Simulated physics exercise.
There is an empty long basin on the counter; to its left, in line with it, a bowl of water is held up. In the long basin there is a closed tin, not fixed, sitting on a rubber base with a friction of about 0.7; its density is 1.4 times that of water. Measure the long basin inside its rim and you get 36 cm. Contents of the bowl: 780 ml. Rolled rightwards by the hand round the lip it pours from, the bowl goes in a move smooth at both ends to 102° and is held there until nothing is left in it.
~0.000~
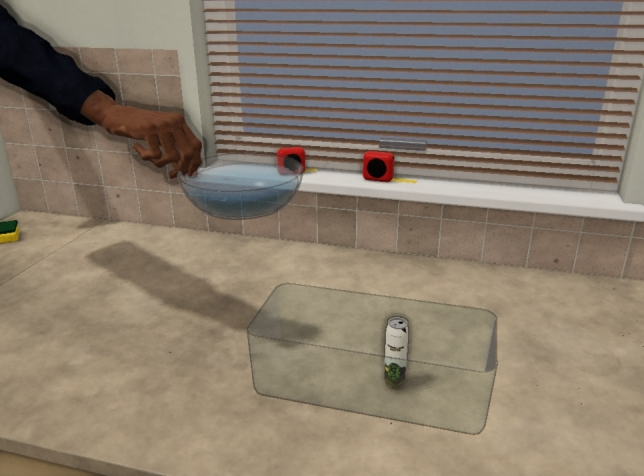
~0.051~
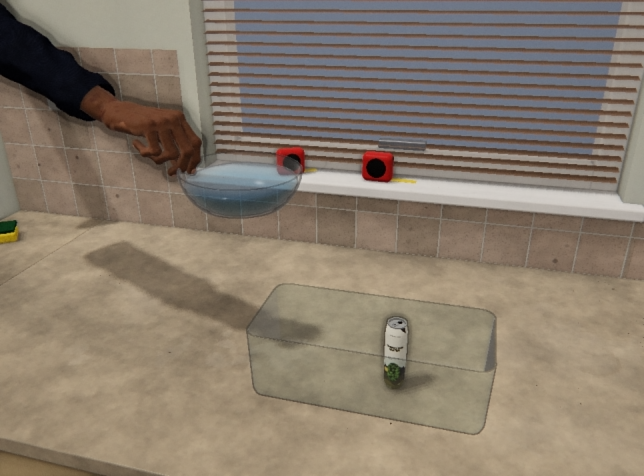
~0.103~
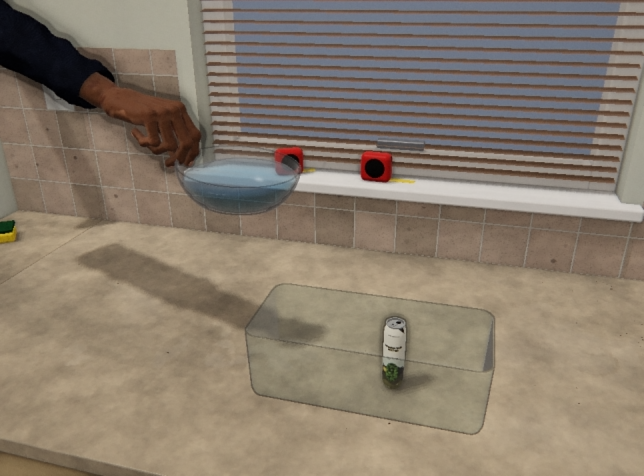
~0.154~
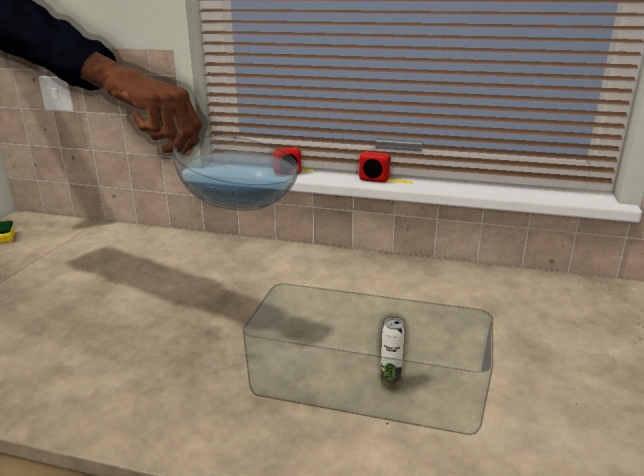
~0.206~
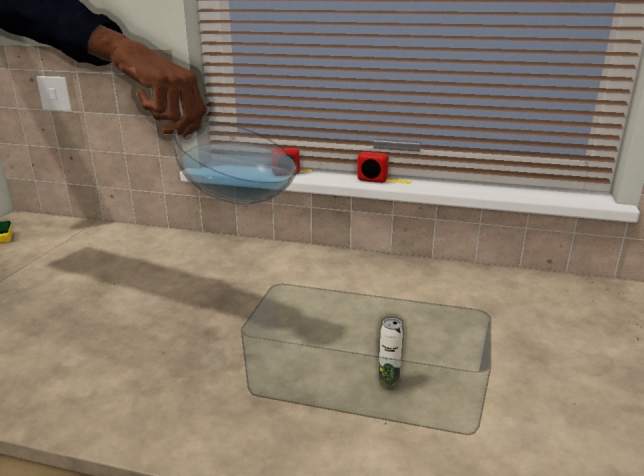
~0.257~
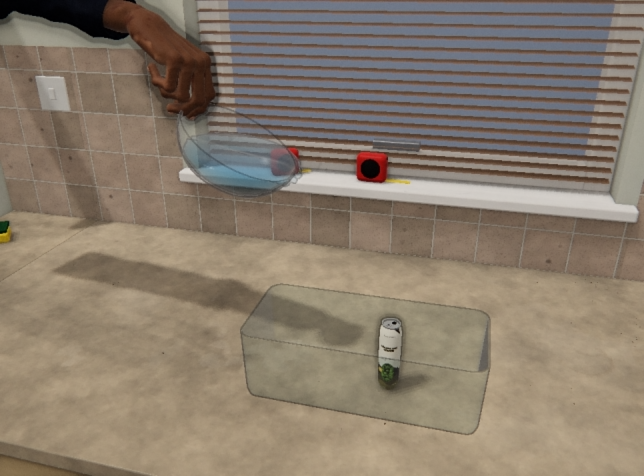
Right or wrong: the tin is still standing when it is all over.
Right, it is still standing.
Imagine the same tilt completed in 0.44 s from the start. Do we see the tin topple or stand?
In that case the tin stays vertical.
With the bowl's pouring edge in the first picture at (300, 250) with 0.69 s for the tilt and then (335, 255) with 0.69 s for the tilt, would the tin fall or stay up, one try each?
In the first try it comes down; in the second it remains standing.
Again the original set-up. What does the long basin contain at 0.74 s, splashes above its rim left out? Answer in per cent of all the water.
88 %, more or less.
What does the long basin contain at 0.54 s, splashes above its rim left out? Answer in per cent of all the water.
Roughly 7 per cent.
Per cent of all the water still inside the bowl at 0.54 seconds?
Close to 12 in a hundred.
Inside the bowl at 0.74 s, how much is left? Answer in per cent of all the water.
Close to 0 percent of the whole amount.
Then, 0.54 s in, the tilt is 90° and 12 per cent is still to pour; the tin stands where it began.
Then, 0.74 s in, the tilt is 102° and 0 per cent is still to pour; the tin stands where it began.
Then, 0.96 s in, the tilt is 102° and 0 per cent is still to pour; the tin stands where it began.
Then, 1.19 s in, the tilt is 102° and 0 per cent is still to pour; the tin stands where it began.
Finally, the tin stands where it began.
